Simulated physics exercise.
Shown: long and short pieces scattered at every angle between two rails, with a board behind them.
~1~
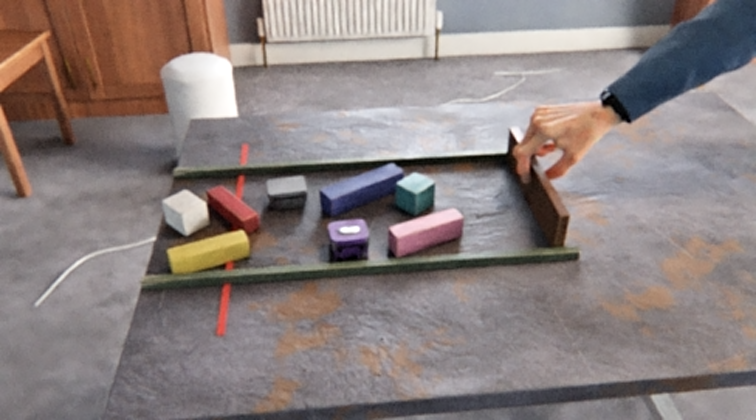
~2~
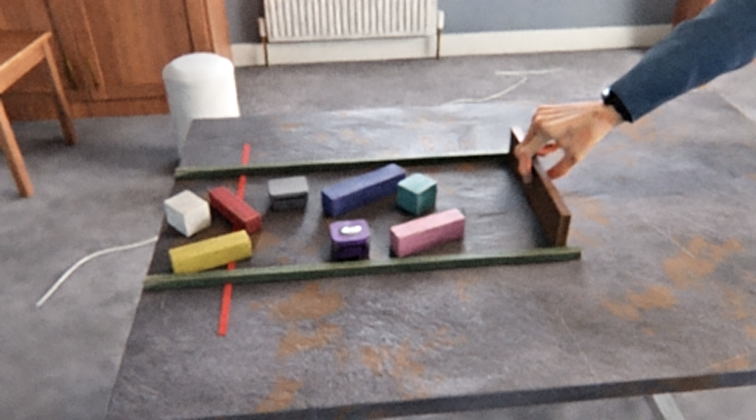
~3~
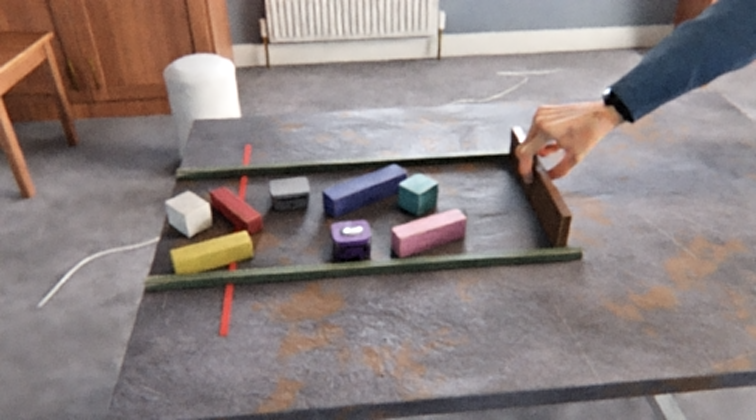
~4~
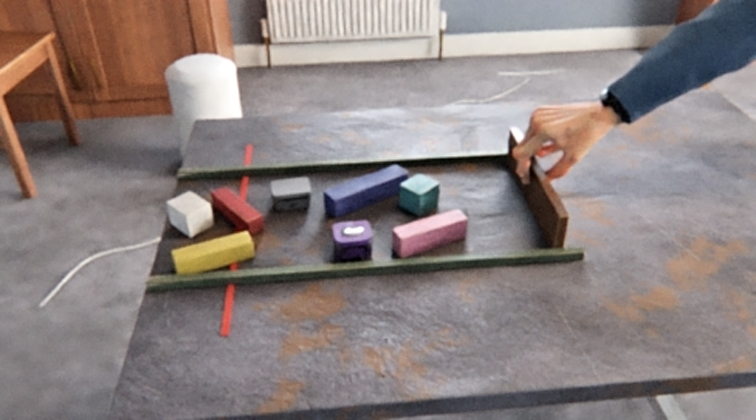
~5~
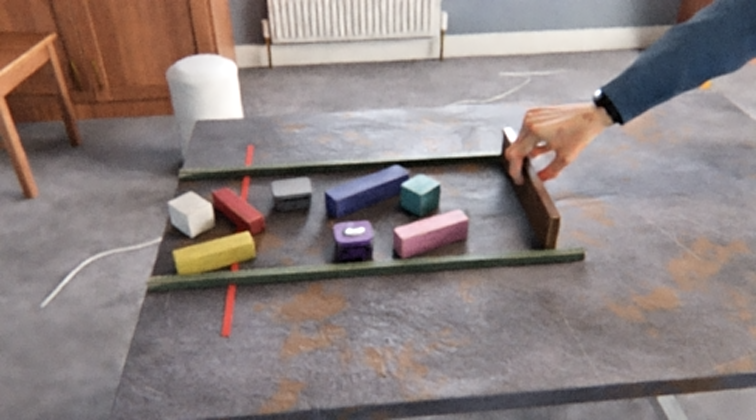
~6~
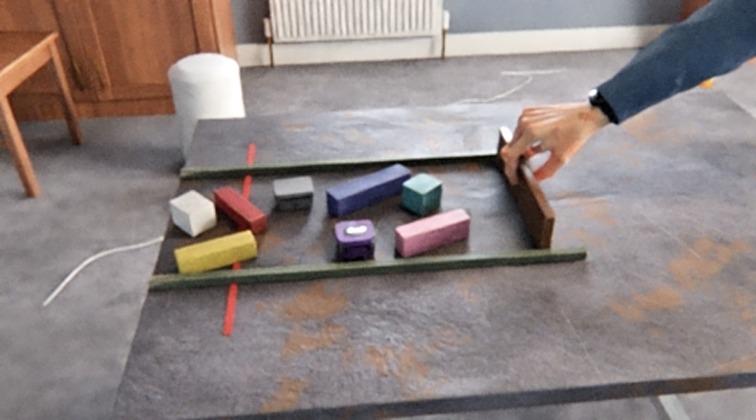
On a dark mottled tabletop, a hand holding a brown board between two rails slides it slightly left behind scattered coloured blocks.
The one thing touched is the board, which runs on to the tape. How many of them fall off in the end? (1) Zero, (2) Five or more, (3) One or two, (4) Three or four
3.
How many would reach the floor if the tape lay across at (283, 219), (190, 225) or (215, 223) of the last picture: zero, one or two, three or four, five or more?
Taking the three tapes one at a time, the answers are none at all, then 5 or more, then three or four.
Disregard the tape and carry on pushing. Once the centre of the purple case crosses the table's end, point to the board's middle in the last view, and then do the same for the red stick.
Middle approx. at (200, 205), then approx. at (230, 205).
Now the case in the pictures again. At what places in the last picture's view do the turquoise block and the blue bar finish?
Final pixels, roughly: (221, 213) for the first, (213, 198) for the other.
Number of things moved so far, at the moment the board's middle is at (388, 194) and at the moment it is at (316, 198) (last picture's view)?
The number moved is 4 and then 6.
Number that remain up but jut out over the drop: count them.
The total would be 2.
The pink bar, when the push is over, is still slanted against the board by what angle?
About 60°.
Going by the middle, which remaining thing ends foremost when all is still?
Result: The yellow bar.
A little later, none off yet; white block at rest near (193, 213); yellow bar at rest near (216, 254); red stick at rest near (240, 210).
Next, none off yet; white block shifted a little near (179, 213); yellow bar shifted a little near (196, 256); red stick shifted a little near (212, 214).
When it is over, the number that fall off is one or two; down, white block.
